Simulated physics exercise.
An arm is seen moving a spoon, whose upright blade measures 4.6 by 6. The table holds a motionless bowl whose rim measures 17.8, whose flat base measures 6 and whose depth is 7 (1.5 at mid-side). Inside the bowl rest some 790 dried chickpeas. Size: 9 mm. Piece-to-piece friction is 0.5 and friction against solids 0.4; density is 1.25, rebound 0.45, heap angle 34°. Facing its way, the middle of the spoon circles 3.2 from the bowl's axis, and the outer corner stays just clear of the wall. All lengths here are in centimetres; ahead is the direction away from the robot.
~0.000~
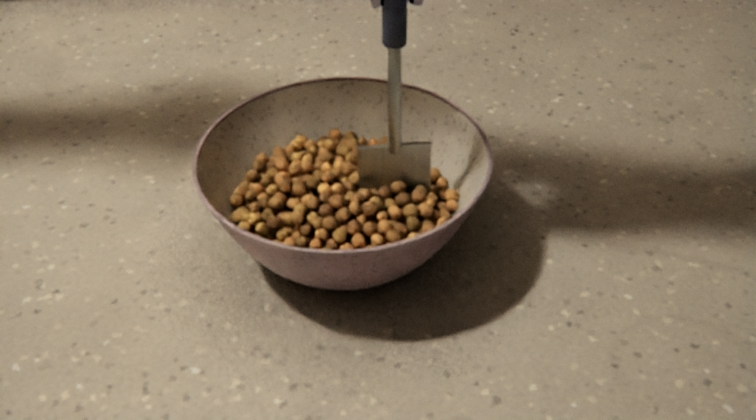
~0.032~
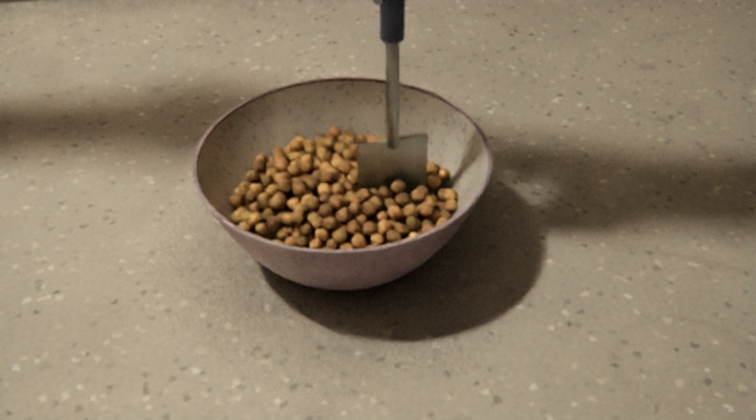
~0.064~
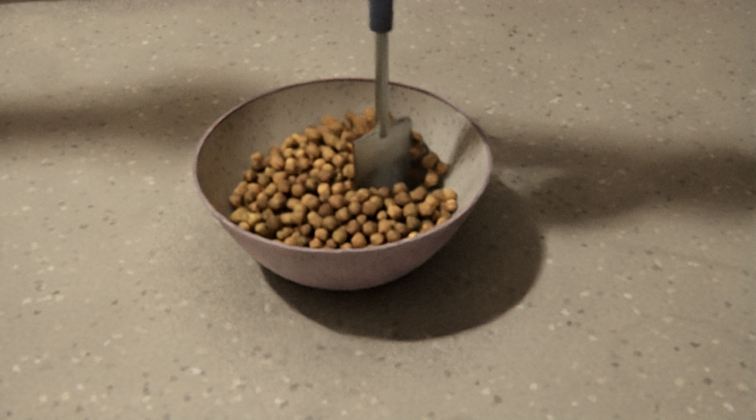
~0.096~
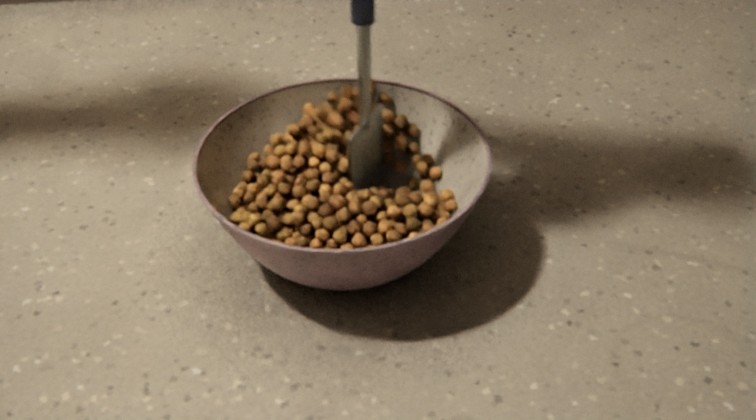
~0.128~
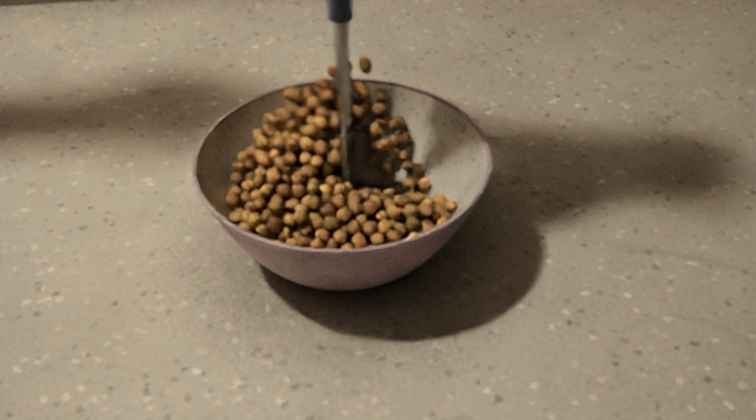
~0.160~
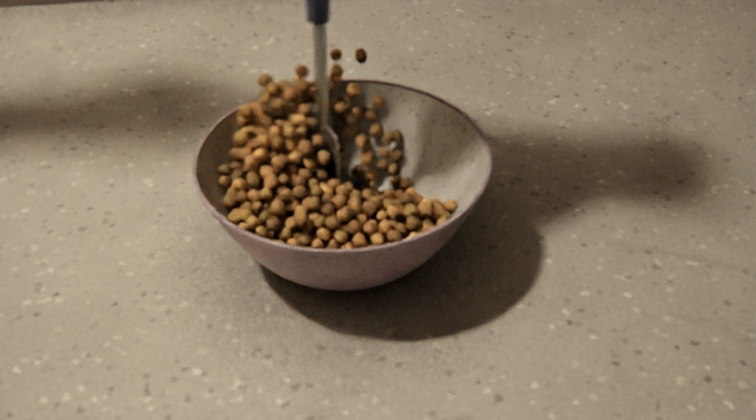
A spoon with an upright blade sweeping leftward through dried chickpeas in a bowl, heaping them up and tossing a few into the air.
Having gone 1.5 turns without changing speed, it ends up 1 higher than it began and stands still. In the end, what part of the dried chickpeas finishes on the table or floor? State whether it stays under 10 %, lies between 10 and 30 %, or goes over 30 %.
It lies between 10 and 30 %.
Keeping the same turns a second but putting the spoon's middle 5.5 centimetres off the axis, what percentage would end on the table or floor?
That would make it around 0 percent.
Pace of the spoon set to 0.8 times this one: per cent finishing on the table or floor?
Estimated share: Near 5 per cent.
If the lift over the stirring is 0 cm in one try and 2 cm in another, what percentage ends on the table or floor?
Estimates: 15 % then 10 %.
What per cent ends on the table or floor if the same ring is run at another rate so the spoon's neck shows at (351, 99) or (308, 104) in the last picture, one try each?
Well, about 5 percent the first time and about 25 percent the second.
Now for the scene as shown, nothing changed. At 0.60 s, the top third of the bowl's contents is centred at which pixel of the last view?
Centre, approx.: (343, 135).
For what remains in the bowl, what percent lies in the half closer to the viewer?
Estimate: Some 55 %.
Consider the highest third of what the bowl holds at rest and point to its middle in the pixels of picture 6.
Near (311, 204).
After 0.38 s, 273° round, highest piece 9 above the table; 722 in the bowl, 34 on the table or floor, 32 in flight or on the tool.
After 0.60 s, 81° round, highest piece 9 above the table; 686 in the bowl, 86 on the table or floor, 16 in flight or on the tool.
After 0.91 s, 180° round, highest piece 7 above the table; 676 in the bowl, 112 on the table or floor.
After 1.61 s, 180° round, highest piece 7 above the table; 676 in the bowl, 112 on the table or floor.
At rest, 676 in the bowl, 112 on the table or floor. That is 14 % on the table or floor.
